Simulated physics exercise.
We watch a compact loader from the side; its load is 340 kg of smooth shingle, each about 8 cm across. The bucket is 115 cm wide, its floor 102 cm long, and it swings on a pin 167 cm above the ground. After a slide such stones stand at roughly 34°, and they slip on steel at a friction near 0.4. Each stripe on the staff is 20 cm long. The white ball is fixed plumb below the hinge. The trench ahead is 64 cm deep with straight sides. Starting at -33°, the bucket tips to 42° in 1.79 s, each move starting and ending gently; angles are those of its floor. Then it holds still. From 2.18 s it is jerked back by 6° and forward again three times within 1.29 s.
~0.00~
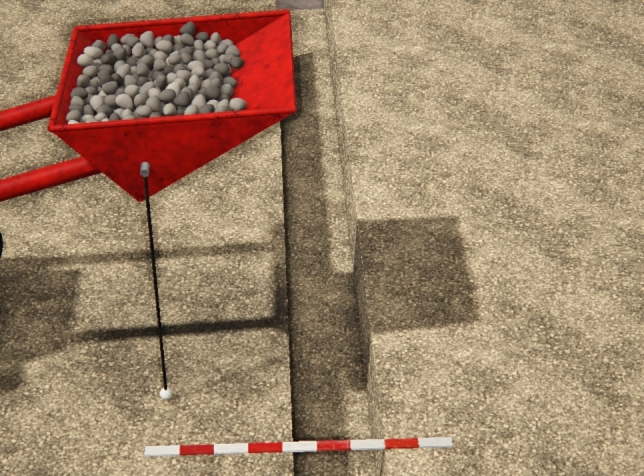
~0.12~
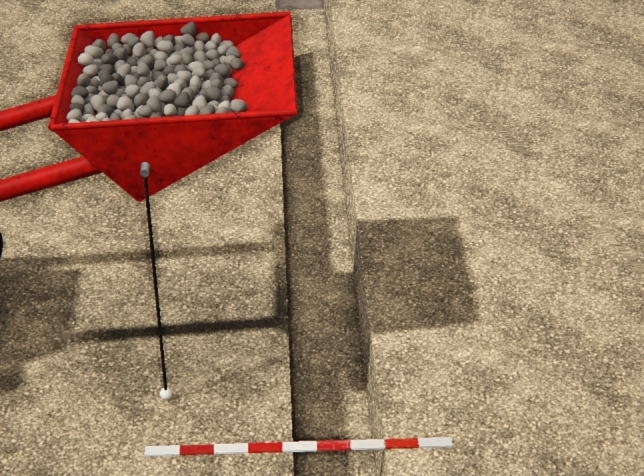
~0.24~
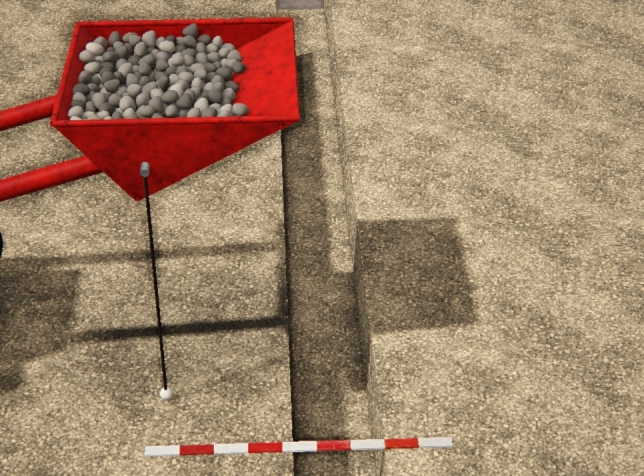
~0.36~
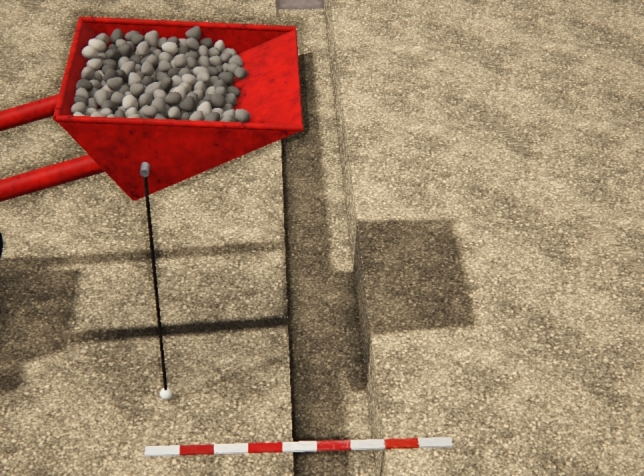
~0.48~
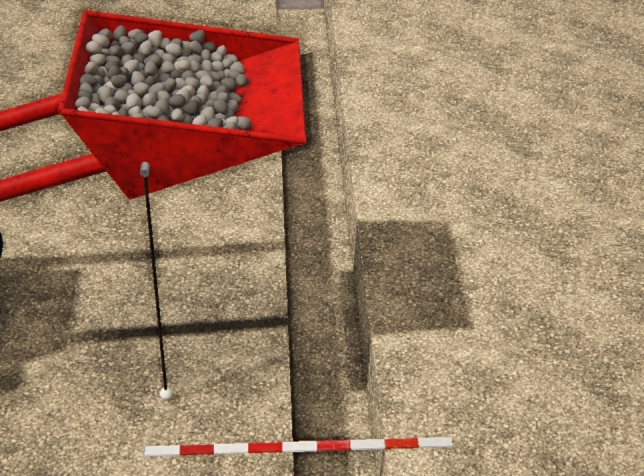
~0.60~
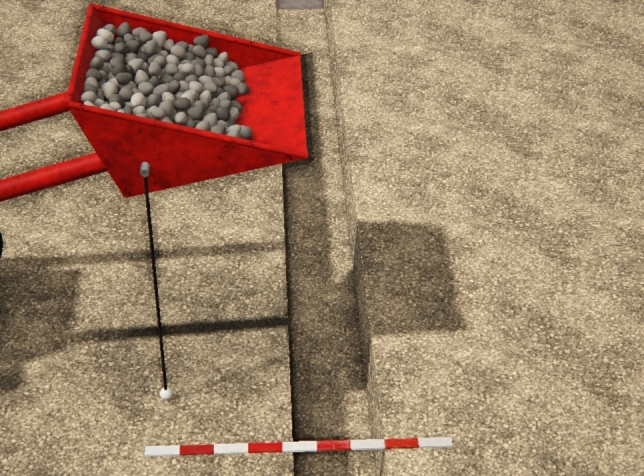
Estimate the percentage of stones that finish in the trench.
Roughly 95 per cent ends in the trench.
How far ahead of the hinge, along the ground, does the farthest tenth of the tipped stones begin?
About 130 cm.
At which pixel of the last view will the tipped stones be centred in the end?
Their middle is at about (334, 387).
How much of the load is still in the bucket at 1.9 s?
It holds some 20 per cent.
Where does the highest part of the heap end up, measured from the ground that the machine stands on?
Some 8 cm above that level.
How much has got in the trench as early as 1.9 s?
Some 60 per cent.
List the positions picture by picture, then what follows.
In the first frame, lip at (295, 110), floor tilted -33°, highest stones at (179, 53).
In the second frame, lip at (297, 112), floor tilted -32°, highest stones at (166, 51); the stones move at 0.1 m/s on average.
In the third frame, lip at (299, 118), floor tilted -29°, highest stones at (136, 53); the stones move at 0.1 m/s on average.
In the fourth frame, lip at (303, 128), floor tilted -25°, highest stones at (112, 54); the stones move at 0.2 m/s on average.
In the fifth frame, the bucket is at -20°, its lip at (306, 141); the top of the load is at (108, 53); the stones move at 0.2 m/s on average.
In the sixth frame, the bucket is at -13°, its lip at (307, 156); the top of the load is at (108, 47); the stones move at 0.2 m/s on average.
After 1.3 s the floor is at 30°; 99 % in the bucket, 1 % short of the trench; the foremost stones are at (278, 188).
After 1.9 s the floor is at 42°; 22 % in the bucket, 15 % short of the trench, 62 % in the trench; the foremost stones are at (369, 326).
After 3.9 s the floor is at 42°; 0 % in the bucket, 94 % in the trench, 6 % past the trench; the foremost stones are at (515, 337).
After 6.6 s the floor is at 42°; 0 % in the bucket, 94 % in the trench, 6 % past the trench; the foremost stones are at (515, 337).
